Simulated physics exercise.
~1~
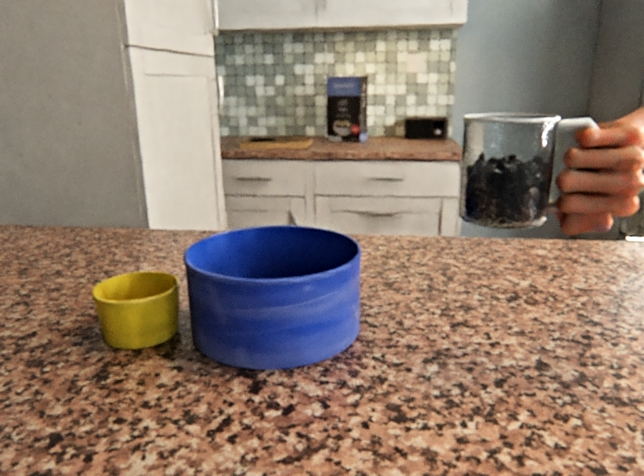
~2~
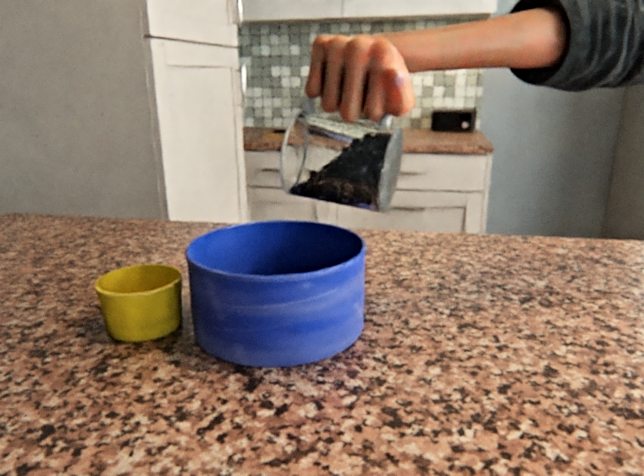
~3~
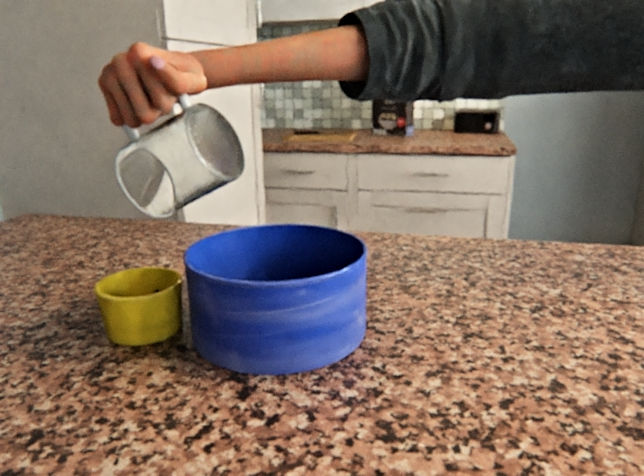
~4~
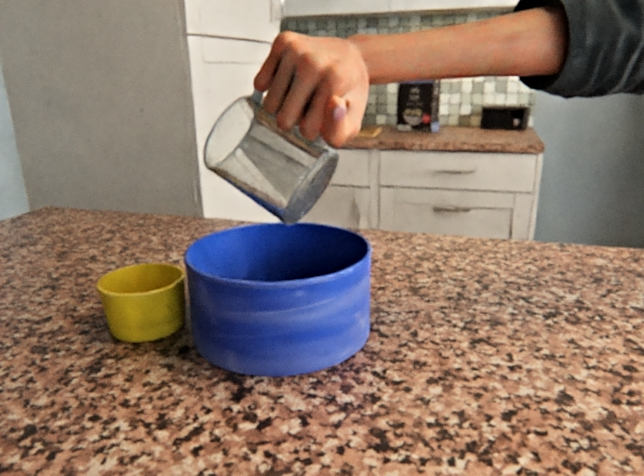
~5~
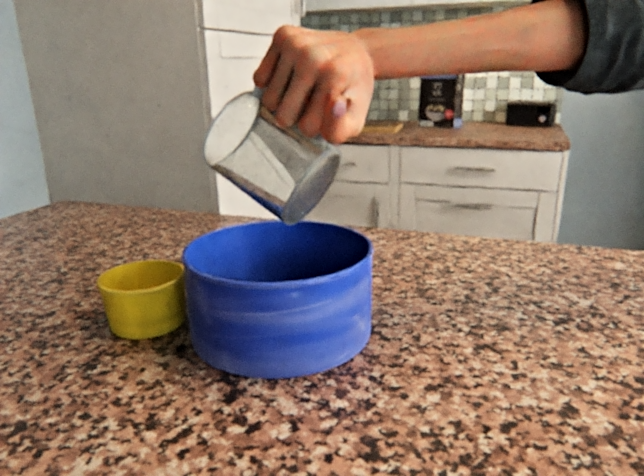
A clear cup partly filled with small black beans is held upright by a hand at the right, beyond a speckled counter where a blue pot stands beside a smaller yellow dish. The hand carries the cup left and tips it onto its side above the pot, with the beans sliding along its wall. It moves farther left and tilts more steeply, and the cup is now empty. The hand then brings it back to the right over the blue pot, turning it back somewhat. It finally stays there, tilted and empty, while both containers remain in place.
